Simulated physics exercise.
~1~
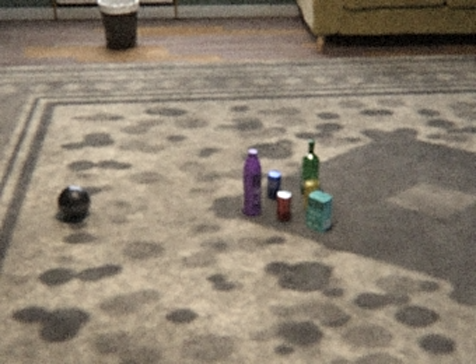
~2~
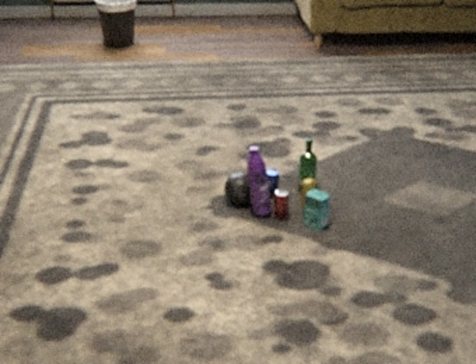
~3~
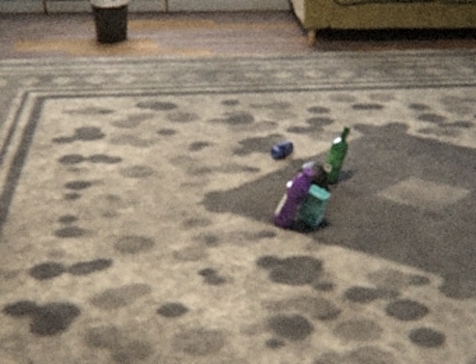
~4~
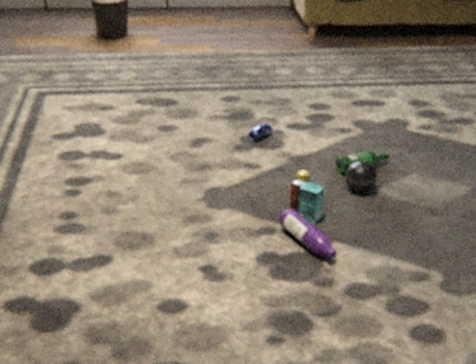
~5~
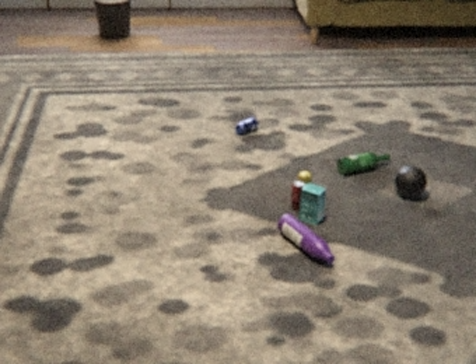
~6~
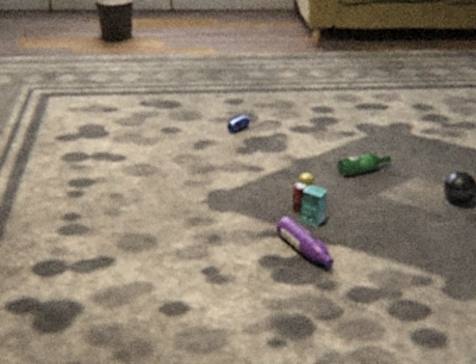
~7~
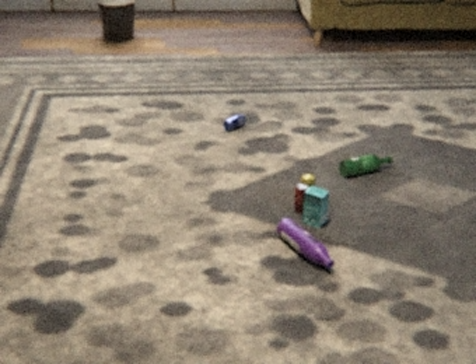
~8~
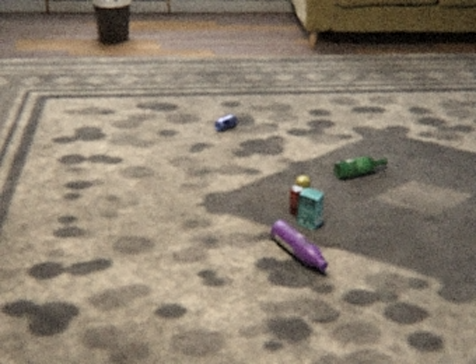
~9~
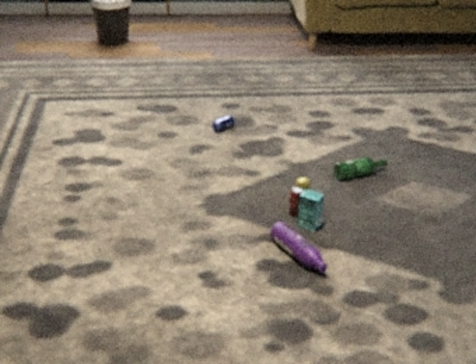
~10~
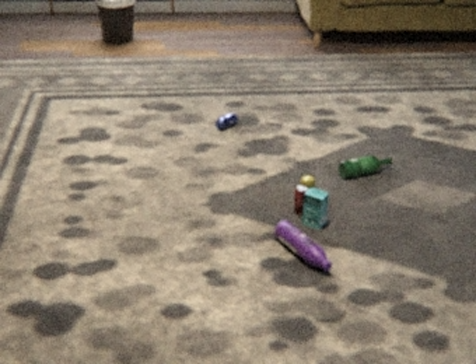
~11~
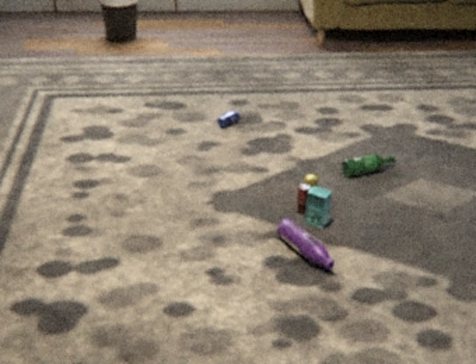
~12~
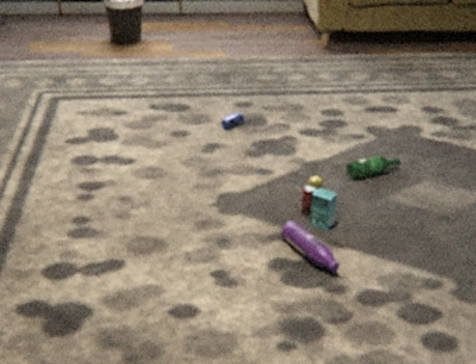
In the video, a black ball rolls from the left across a patterned carpet into a group of bottles, cans and a turquoise carton, then leaves at right. The purple bottle, green bottle and blue can end on their sides, while the carton, red can and yellow can remain standing.
